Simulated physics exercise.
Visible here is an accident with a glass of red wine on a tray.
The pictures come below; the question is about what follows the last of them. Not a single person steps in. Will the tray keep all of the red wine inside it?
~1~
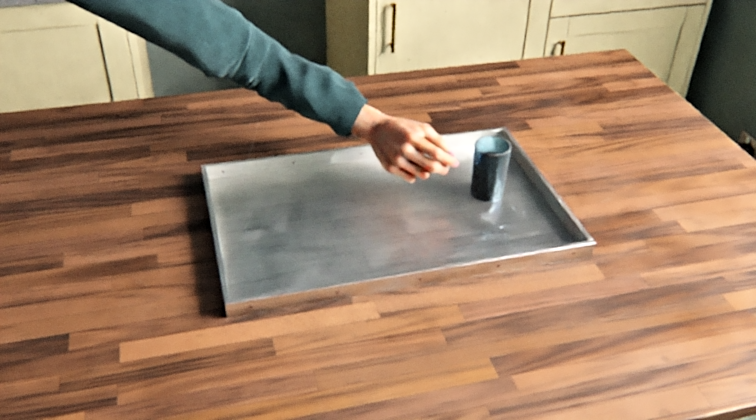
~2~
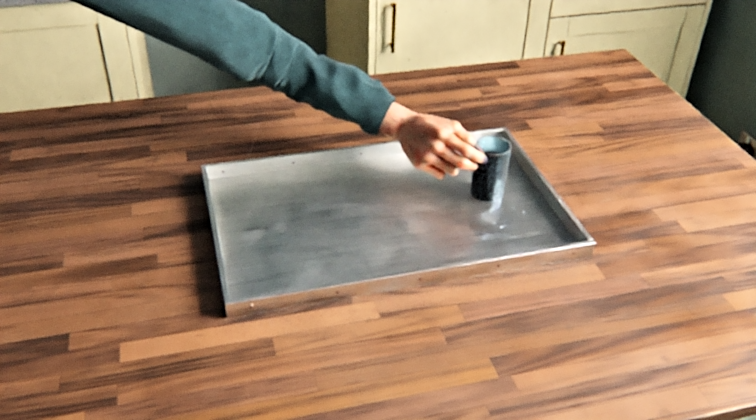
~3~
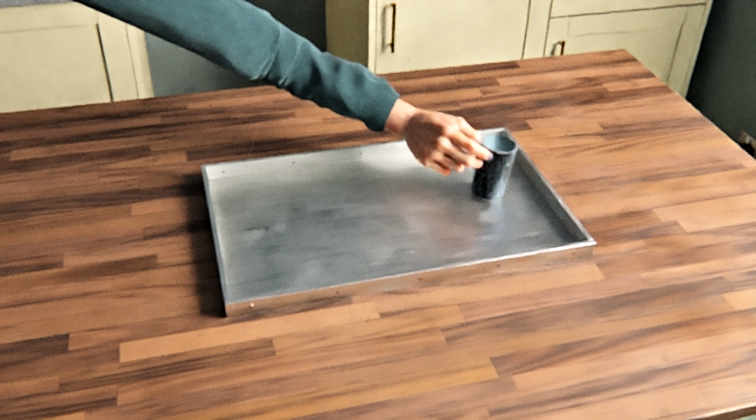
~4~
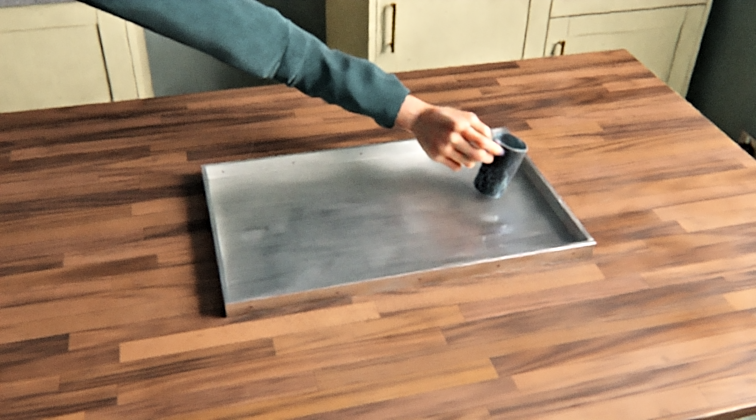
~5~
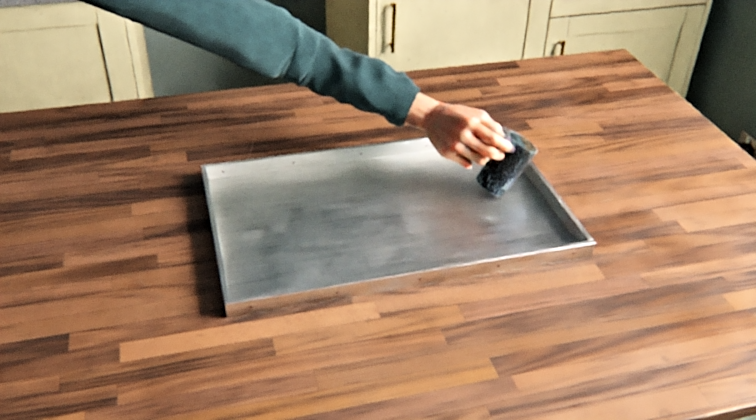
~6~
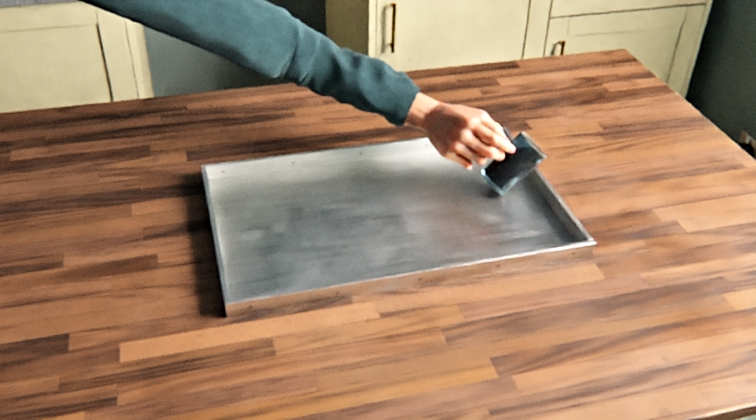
No.
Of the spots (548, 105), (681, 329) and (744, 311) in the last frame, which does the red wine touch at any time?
Looks like the first is safe, the second safe and the third safe.
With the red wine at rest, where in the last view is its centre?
(676, 170).
Shortly, the glass lies across the rim; the puddle covers about as much as a plate; it has landed past the rim.
Then, the puddle covers about as much as a tray; it has landed past the rim.
At the finish, the puddle covers about as much as a tray; it has landed past the rim.
